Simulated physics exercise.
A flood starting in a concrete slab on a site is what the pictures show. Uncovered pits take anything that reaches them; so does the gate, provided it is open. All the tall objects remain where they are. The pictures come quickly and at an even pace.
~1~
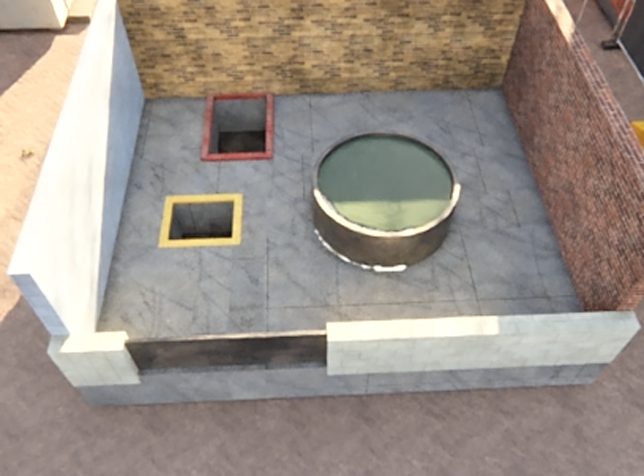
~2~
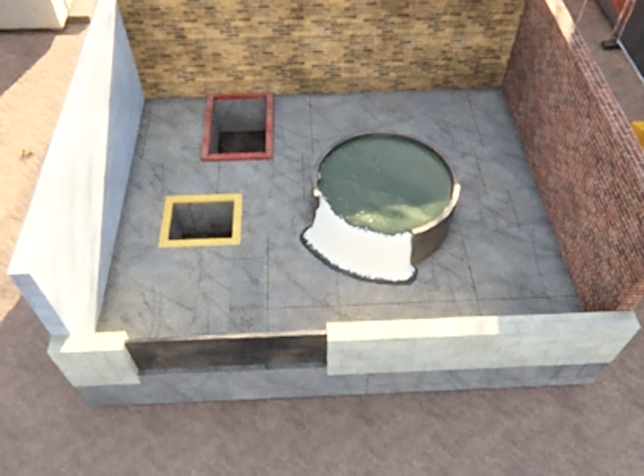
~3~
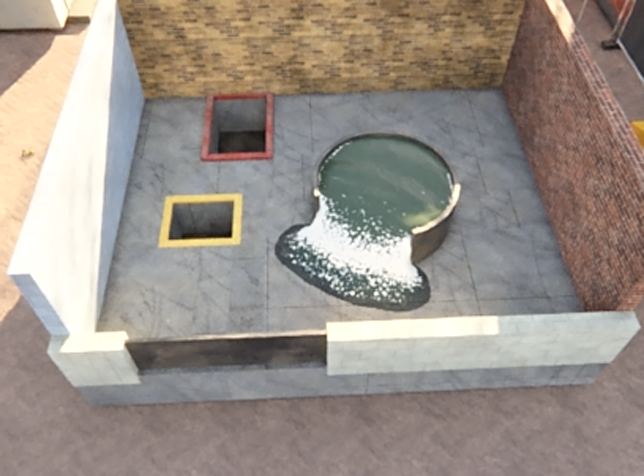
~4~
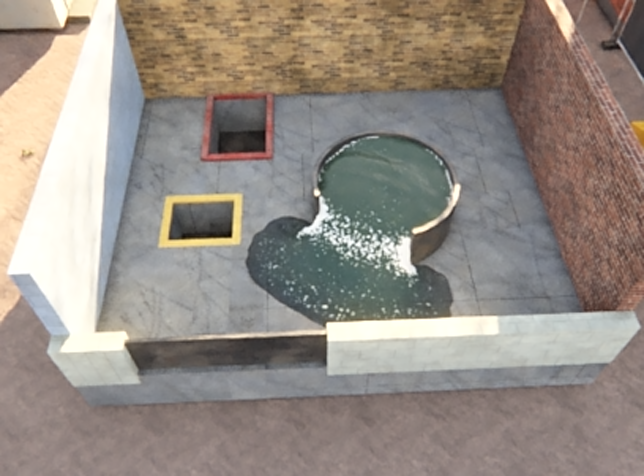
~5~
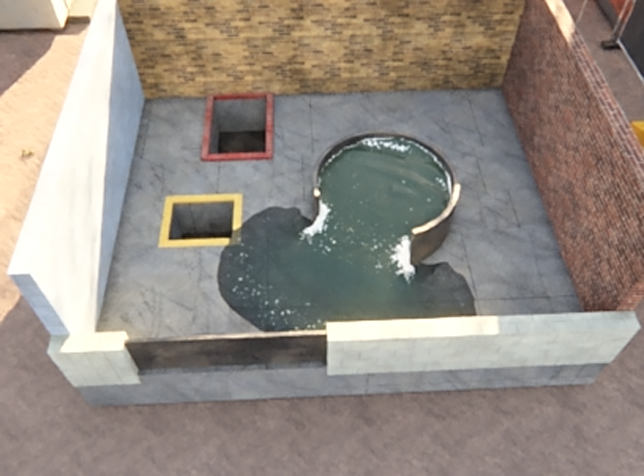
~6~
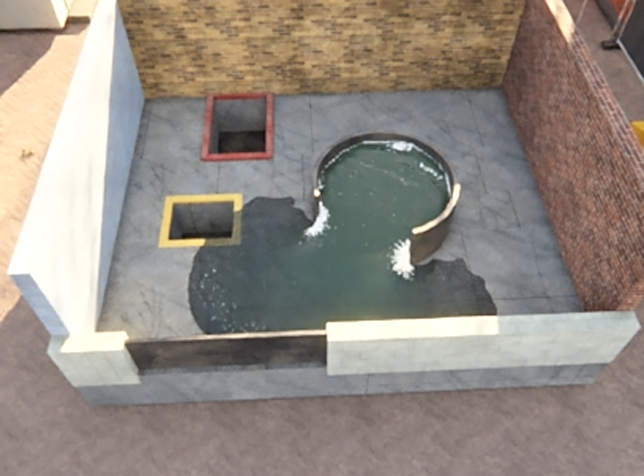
The footage shows a round pool in a walled grey slab breaking open at its front; white, foaming water pours through the gap, then spreads as a dark sheet toward the low front wall and leftward beside the yellow-framed opening.
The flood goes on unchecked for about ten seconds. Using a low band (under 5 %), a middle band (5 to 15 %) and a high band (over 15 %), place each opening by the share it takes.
The gate is in the low band; the yellow pit is in the high band; the red pit is in the middle band.
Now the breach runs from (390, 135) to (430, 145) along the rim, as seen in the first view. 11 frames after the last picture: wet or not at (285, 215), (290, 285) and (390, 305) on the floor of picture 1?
In the order asked: Out of reach, out of reach, out of reach.
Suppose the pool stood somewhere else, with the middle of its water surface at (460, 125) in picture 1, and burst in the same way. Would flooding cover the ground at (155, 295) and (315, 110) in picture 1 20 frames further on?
Soaked, untouched.
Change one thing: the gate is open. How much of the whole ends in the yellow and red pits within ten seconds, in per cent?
Parts in a hundred: Yellow 8, red 2.
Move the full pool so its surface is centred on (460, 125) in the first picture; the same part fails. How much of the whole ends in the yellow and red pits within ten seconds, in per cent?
Tally in per cent: Yellow pit 30, red pit 6.
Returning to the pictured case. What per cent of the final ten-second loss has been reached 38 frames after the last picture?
Approximately 60 %.
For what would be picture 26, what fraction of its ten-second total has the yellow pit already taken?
Roughly 15 percent.
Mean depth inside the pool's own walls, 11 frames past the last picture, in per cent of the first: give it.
34 percent or so.
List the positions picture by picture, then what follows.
In the first picture, the pool at (385, 183) is whole and still.
In the second picture, the front is at (411, 277), out from the gap at (354, 250).
In the third picture, water pours out at (354, 251) and has run to (423, 297).
In the fourth picture, the front is at a hidden place, out from the gap at (354, 253).
In the fifth picture, the front is at (224, 274), out from the gap at (354, 253).
In the sixth picture, the front is at (203, 321), out from the gap at (354, 253).
A moment on, water covers 30 % of the floor; the gate 0 %, the yellow pit 1 %, the red pit 0 %.
Next, water covers 35 % of the floor; the gate 0 %, the yellow pit 1 %, the red pit 0 %.
Then, water covers 55 % of the floor; the gate 0 %, the yellow pit 4 %, the red pit 0 %.
Later, water covers 75 % of the floor; the gate 0 %, the yellow pit 16 %, the red pit 6 %.
In the end, water covers 100 % of the floor; the gate 0 %, the yellow pit 27 %, the red pit 12 %.
